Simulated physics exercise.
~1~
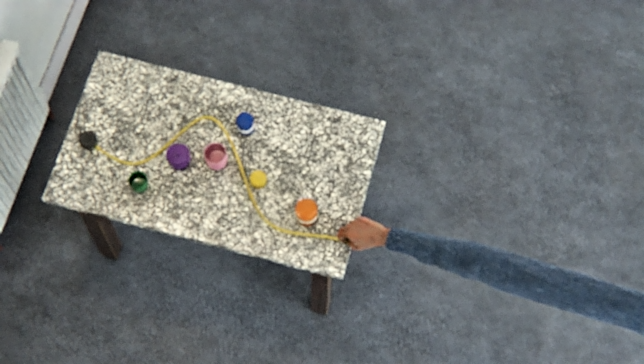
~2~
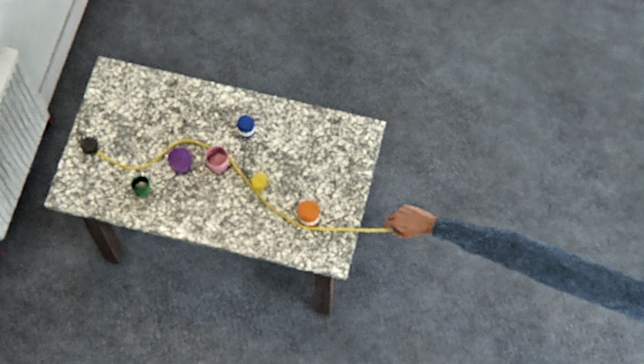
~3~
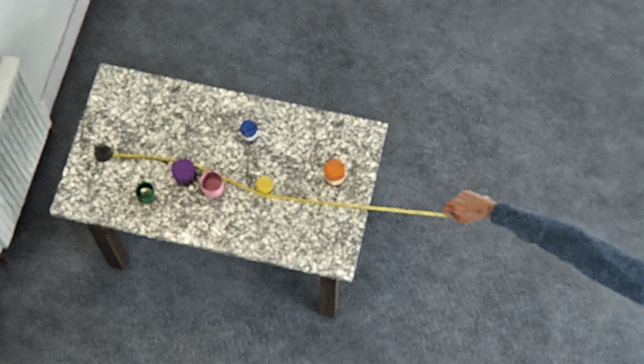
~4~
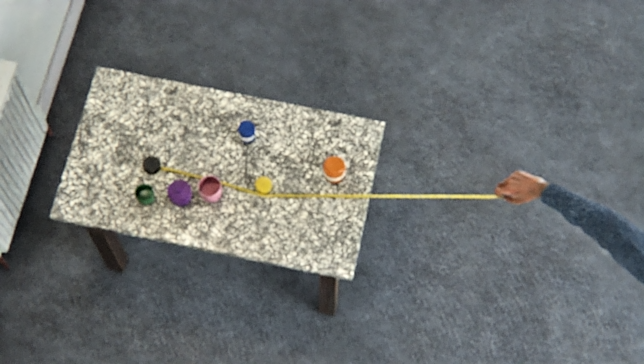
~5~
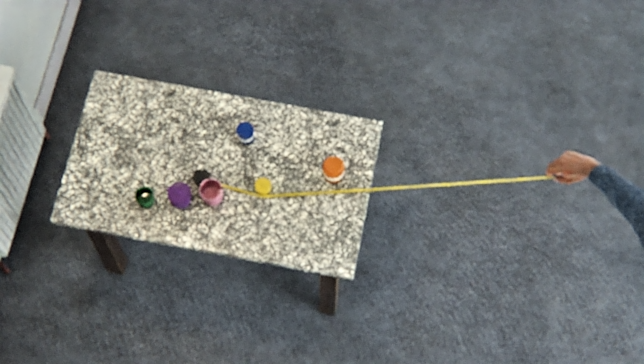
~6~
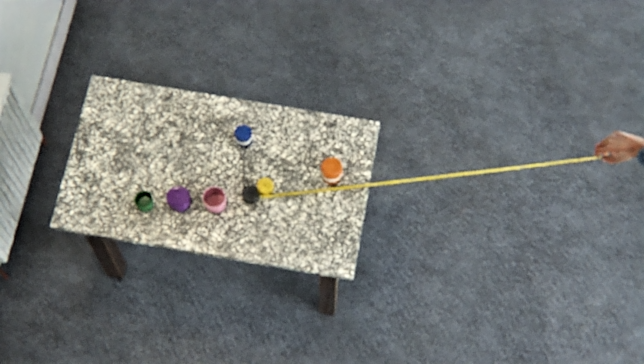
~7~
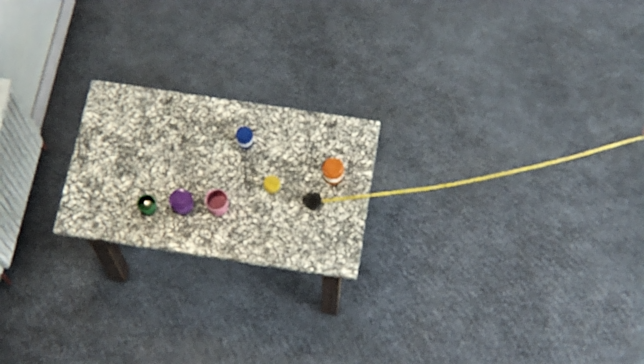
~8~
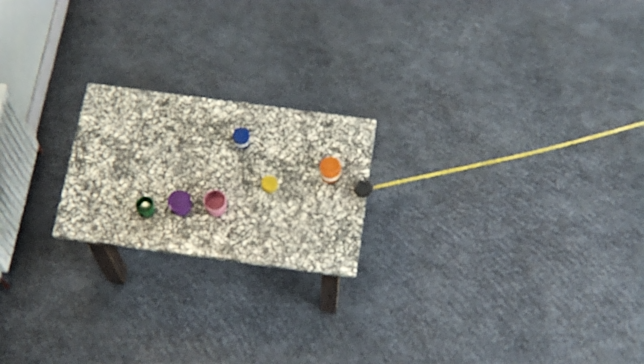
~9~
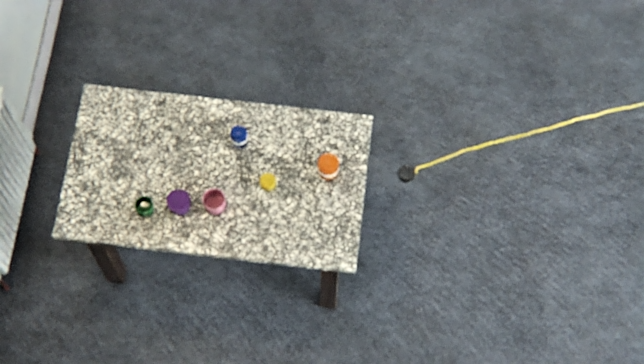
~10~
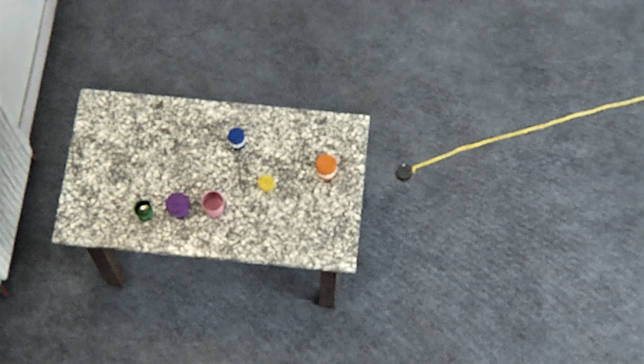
A hand pulled a yellow cord to the right, straightening it across a speckled table and nudging the orange, purple and pink pots aside, then dragged the small black pad past the yellow pot and off the edge, leaving all six pots standing on top.
